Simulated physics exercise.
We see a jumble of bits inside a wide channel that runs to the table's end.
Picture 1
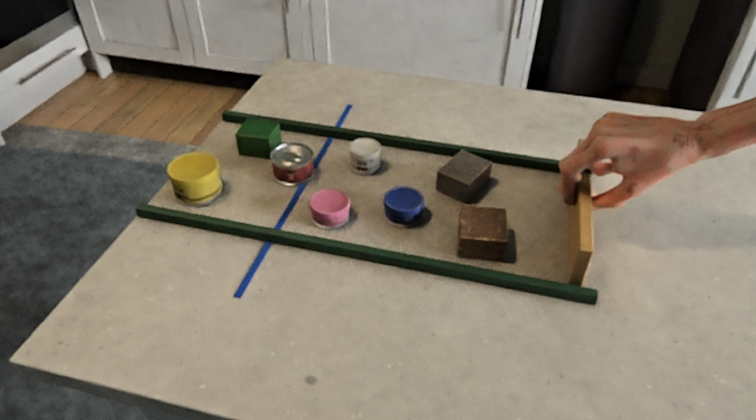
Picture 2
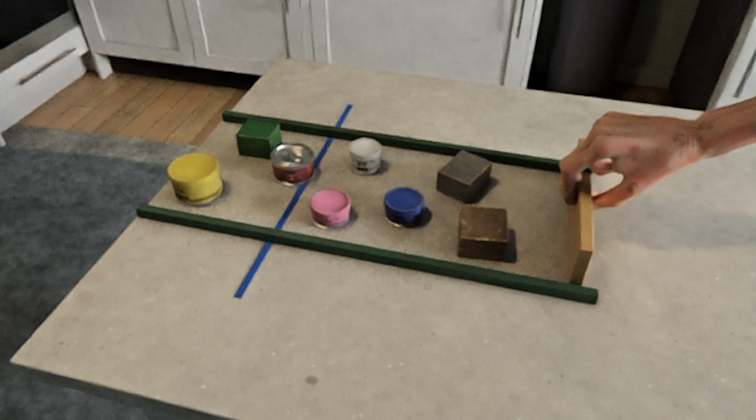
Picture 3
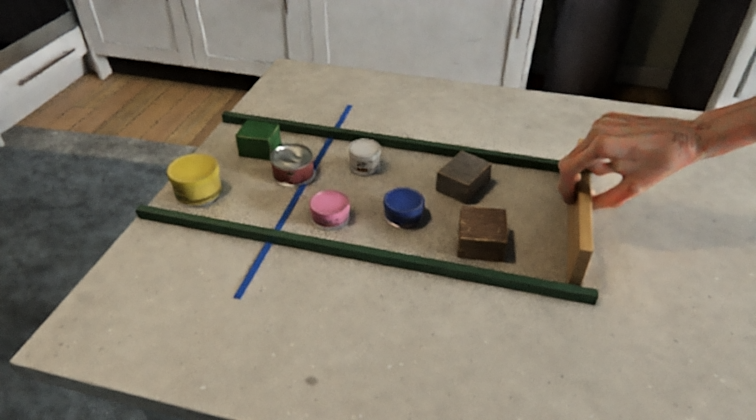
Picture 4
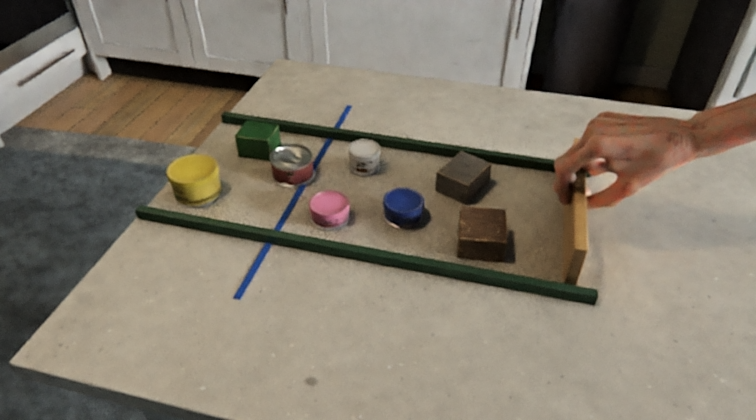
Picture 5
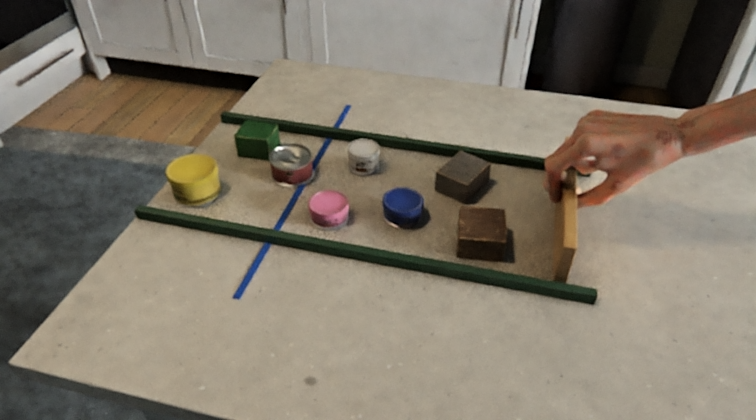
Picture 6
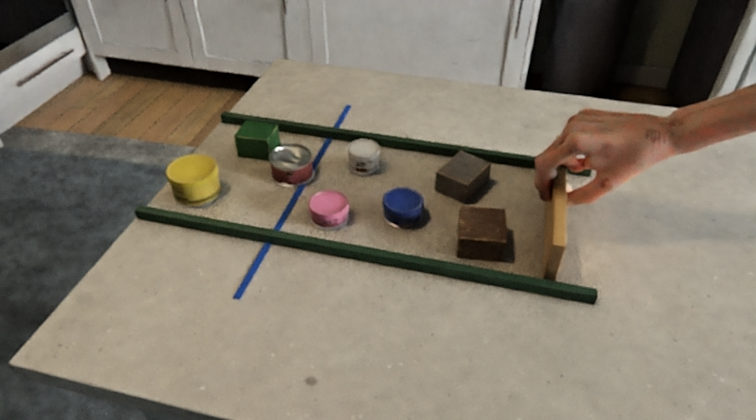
Hand sliding a wooden board slightly left between green rails toward brown blocks, while the tins, pots and blocks stay still.
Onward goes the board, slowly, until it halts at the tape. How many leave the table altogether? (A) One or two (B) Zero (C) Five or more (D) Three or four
B.
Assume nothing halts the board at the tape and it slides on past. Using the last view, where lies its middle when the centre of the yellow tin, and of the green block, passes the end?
When the yellow tin crosses, the middle is near (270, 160); when the green block crosses, near (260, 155).
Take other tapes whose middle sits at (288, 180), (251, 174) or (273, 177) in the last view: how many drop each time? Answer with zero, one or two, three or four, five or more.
Falls: None at all; 1 or 2; no fall at all.
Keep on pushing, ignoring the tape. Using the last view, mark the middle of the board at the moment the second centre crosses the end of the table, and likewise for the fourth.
First at (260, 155), next at (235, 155).
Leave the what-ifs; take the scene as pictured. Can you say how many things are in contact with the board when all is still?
The count in contact is 2.
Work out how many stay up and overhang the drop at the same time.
Counting them gives 0.
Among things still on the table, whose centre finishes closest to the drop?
That would be the yellow tin, the foremost.
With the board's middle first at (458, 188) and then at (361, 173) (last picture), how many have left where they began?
Answer - first 3, then 6.
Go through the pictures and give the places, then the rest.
In the first picture, yellow tin (196, 179); green block (259, 139); red pot (293, 164); board (579, 208); tape (305, 181).
In the second picture, green block (259, 139); pink pot (330, 209).
In the third picture, red pot (293, 165); brown block (482, 233).
In the fourth picture, yellow tin (195, 181); blue pot (403, 208).
In the fifth picture, green block (258, 140); white tin (364, 157).
In the sixth picture, yellow tin (195, 181); green block (258, 140); red pot (292, 165); board (556, 204); tape (304, 182).
A little later, none off yet; yellow tin at rest near (195, 181); green block at rest near (258, 140); red pot at rest near (292, 165).
Next, none off yet; yellow tin at rest near (195, 181); green block moving near (255, 138); red pot shifted a little near (277, 159).
When it is over, the number that fall off is zero.
